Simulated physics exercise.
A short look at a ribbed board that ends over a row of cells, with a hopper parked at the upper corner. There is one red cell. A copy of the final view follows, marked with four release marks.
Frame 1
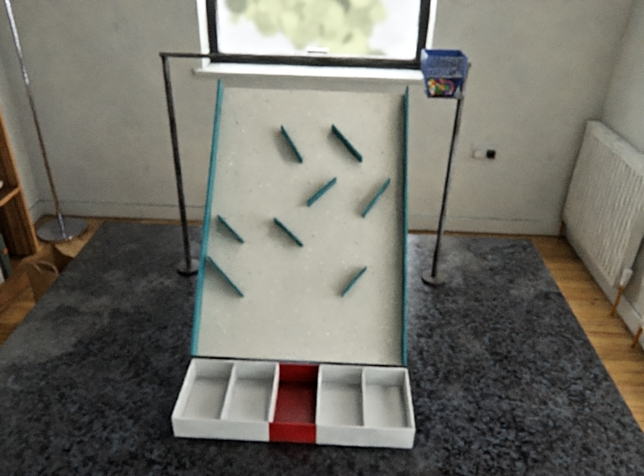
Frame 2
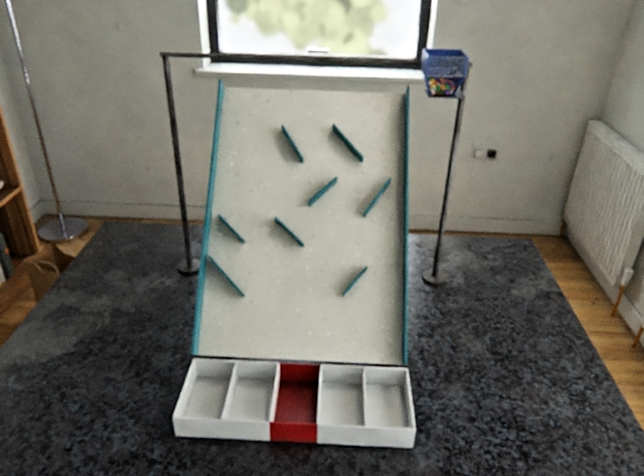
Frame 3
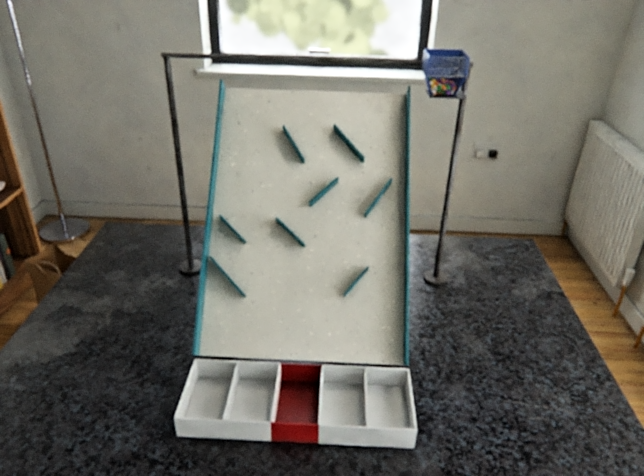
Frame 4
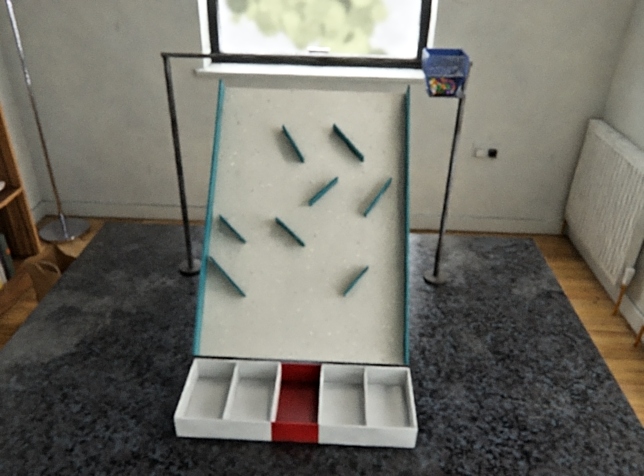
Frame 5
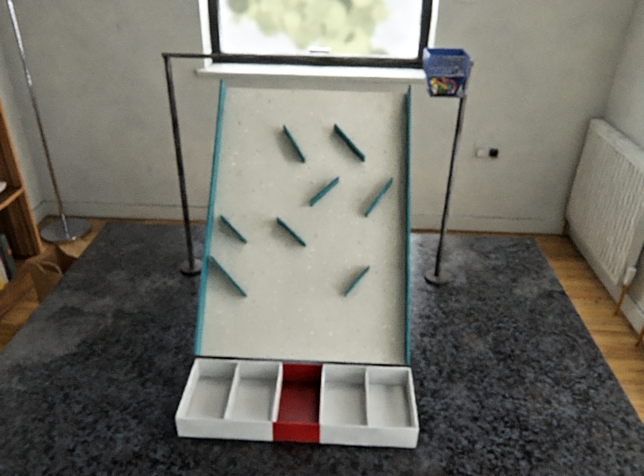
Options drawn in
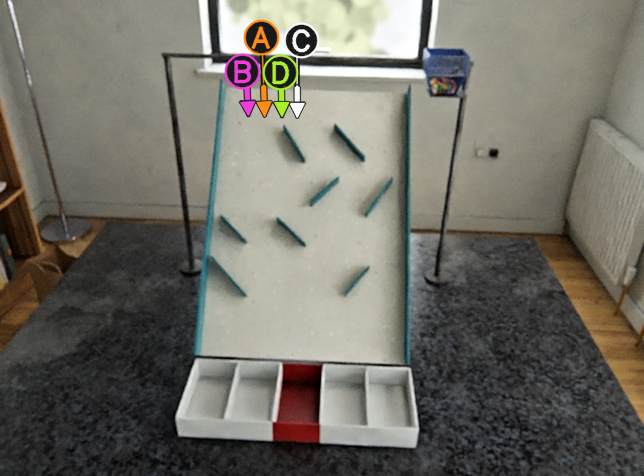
In a room with a dark carpet, a pale sloped board with teal edges and slanted ribs stands above a row of five cells, the middle one red. A small blue container sits on a rail at the upper right, and nothing visibly moves from start to finish.
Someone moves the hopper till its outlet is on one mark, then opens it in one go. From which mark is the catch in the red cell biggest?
B is best.
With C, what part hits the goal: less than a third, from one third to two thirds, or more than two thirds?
Mark C gives less than a third.
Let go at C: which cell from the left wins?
The fourth from the left.
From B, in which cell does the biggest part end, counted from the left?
The third from the left.
On the marked copy, mark A meets the board at (264, 111); mark B meets the board at (248, 110); mark C meets the board at (297, 112); mark D meets the board at (281, 111).
With A, roughly a third in the red cell, roughly half in other cells, roughly a quarter outside the box.
With B, roughly two thirds in the red cell, about a tenth in other cells, just a few held on the board, roughly a quarter outside the box.
With C, about a tenth in the red cell, the larger part in other cells, about a tenth outside the box.
With D, roughly a quarter in the red cell, roughly half in other cells, about a tenth outside the box.
